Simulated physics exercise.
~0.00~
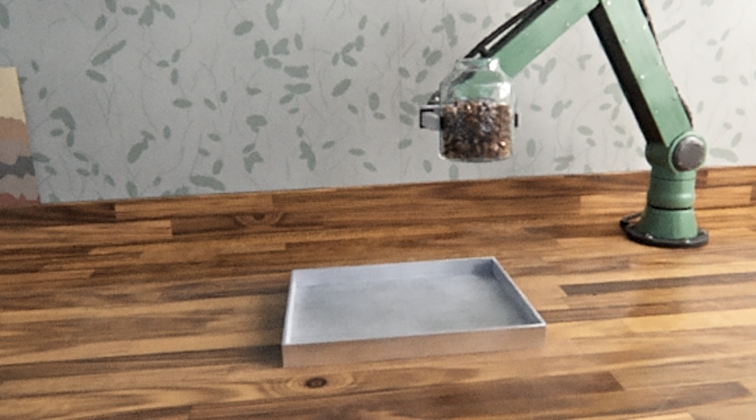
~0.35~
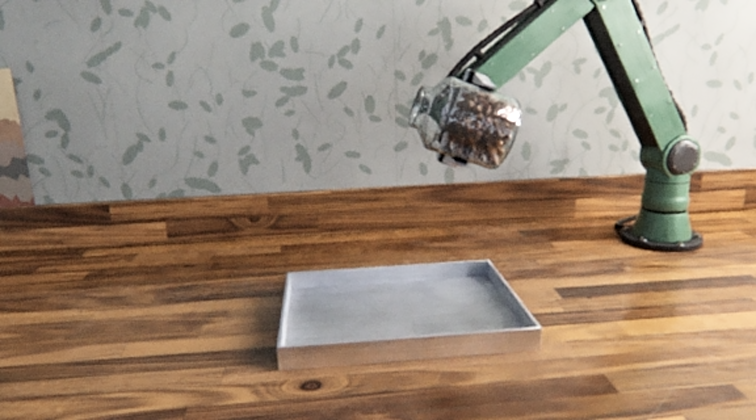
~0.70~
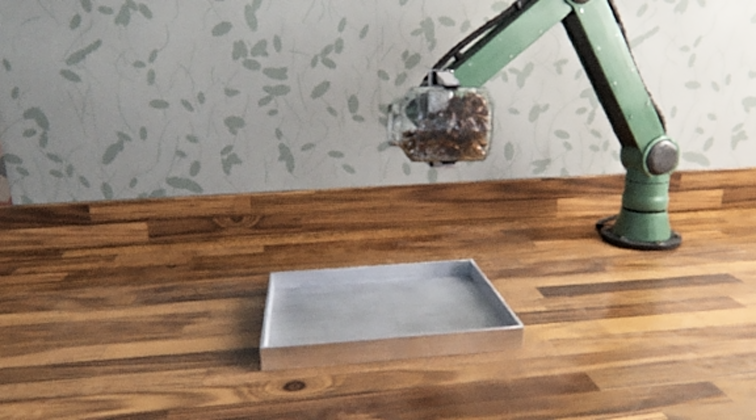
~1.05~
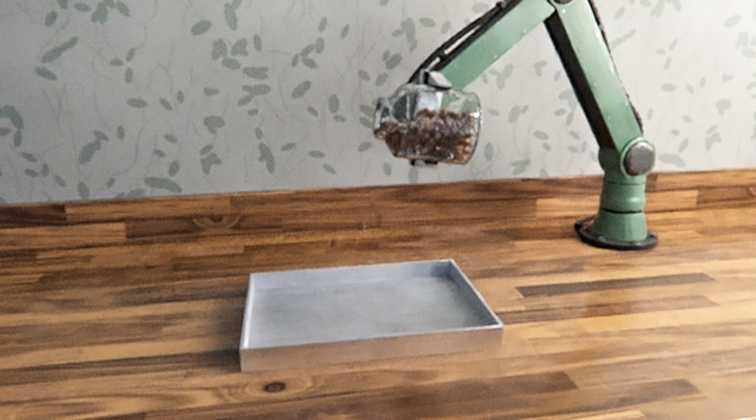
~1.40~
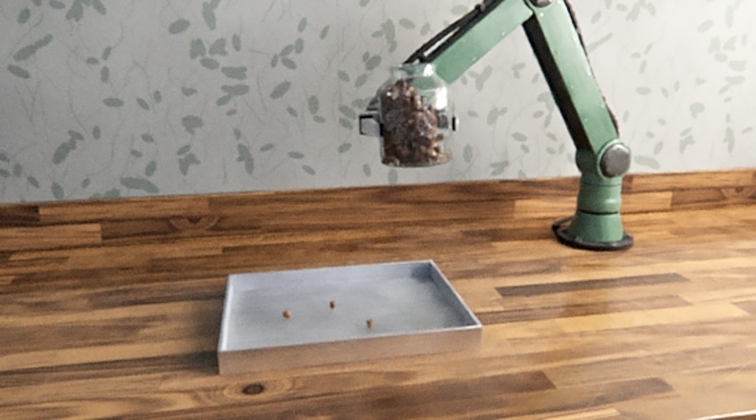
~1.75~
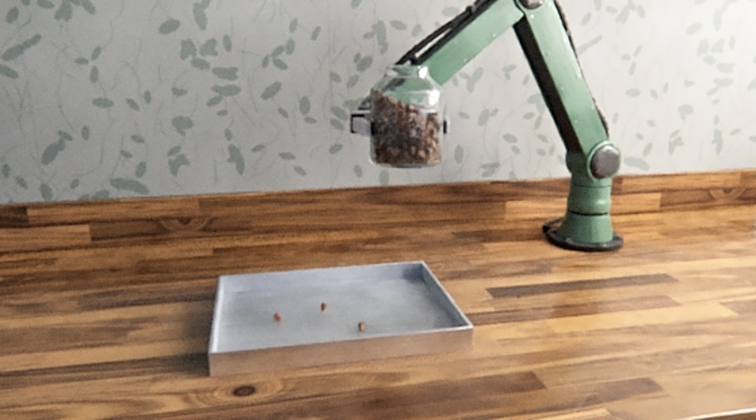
On a wooden counter against leaf-patterned wallpaper, a green robotic arm tipped a clear jar of brown pellets onto its side above a shallow grey tray, then turned it upright again, leaving just three pellets in the tray and the jar still well filled.
